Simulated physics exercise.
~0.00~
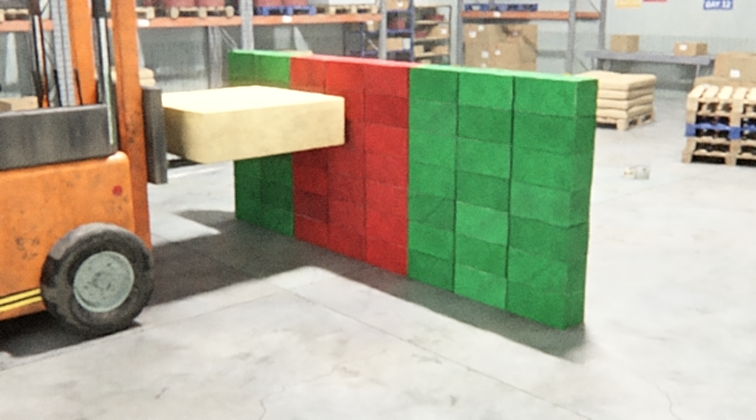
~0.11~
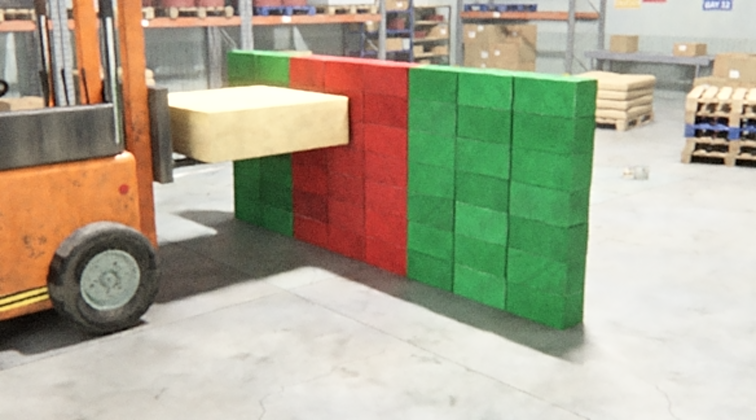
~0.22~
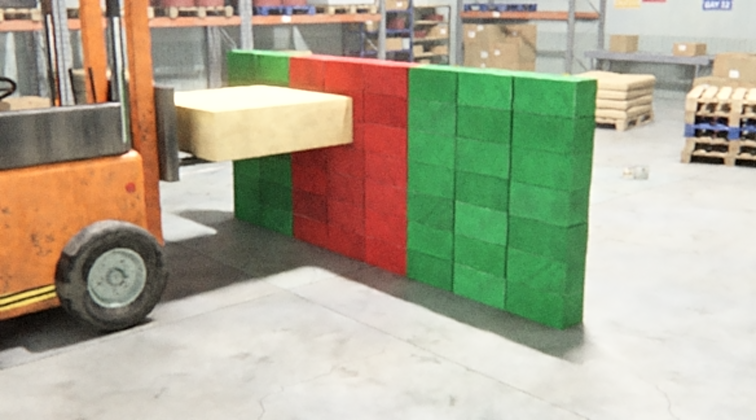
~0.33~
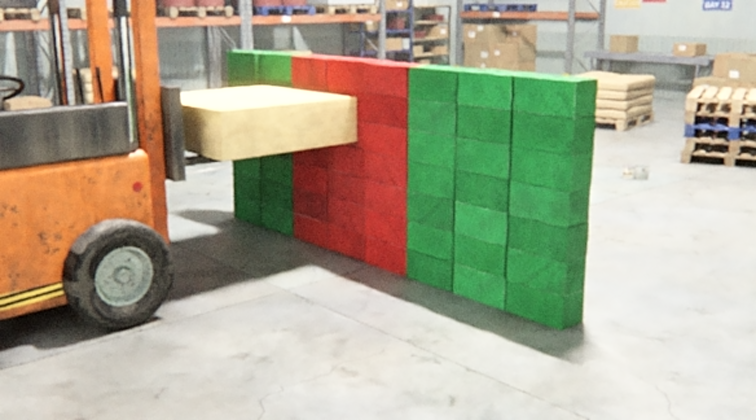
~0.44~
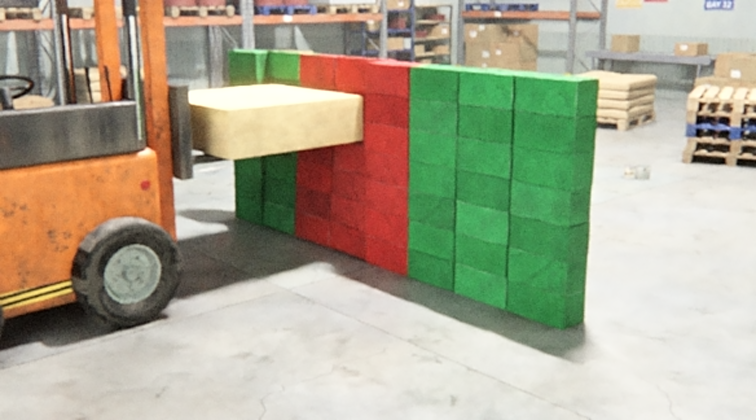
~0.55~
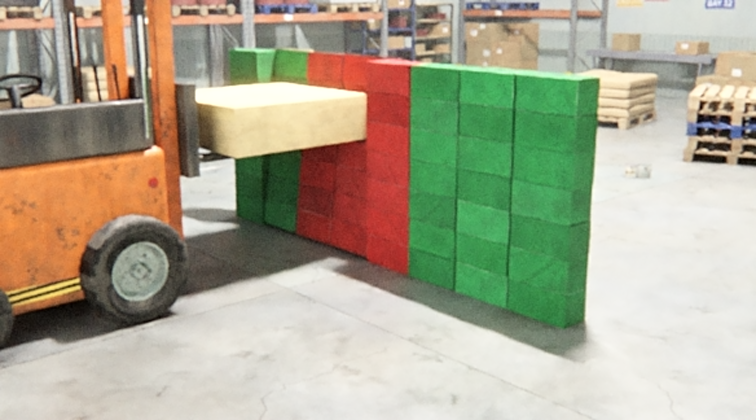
The footage shows an orange forklift creeping rightward with a pale, box-shaped load raised against a free-standing wall of green and red blocks; the green and red columns toward the left then shift slightly, while the right-hand green columns barely change.
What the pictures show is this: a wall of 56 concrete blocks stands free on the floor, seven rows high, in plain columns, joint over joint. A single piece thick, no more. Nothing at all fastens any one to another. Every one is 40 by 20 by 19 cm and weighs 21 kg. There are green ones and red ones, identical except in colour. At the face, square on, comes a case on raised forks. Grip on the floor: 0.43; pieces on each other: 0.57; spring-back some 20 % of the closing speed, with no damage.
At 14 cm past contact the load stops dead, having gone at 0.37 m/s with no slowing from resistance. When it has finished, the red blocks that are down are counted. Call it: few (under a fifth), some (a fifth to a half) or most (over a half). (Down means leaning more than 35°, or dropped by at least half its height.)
Most.
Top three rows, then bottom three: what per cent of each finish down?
40 % and 40 %.
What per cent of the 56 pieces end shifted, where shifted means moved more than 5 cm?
The answer is 40 percent.
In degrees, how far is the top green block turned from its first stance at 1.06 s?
Its tilt comes to about 0° at that moment.
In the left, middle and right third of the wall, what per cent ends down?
Going left to right, I get 70, 50 and 0 percent.
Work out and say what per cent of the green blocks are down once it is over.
For green, it's 20 per cent down at the end.
Around 1.06 s, none of the 21 red blocks down (0 of 56 in all colours); top red block unmoved.
Around 1.44 s, 14 of the 21 red blocks down (21 of 56 in all colours); top red block unmoved.
Finally (2.3 s), 14 of the 21 red blocks down (21 of 56 in all colours); top red block unmoved; top green block unmoved. That is 67 per cent. Seen by the last camera, middles, top red block near (398, 77), top green block near (254, 62).
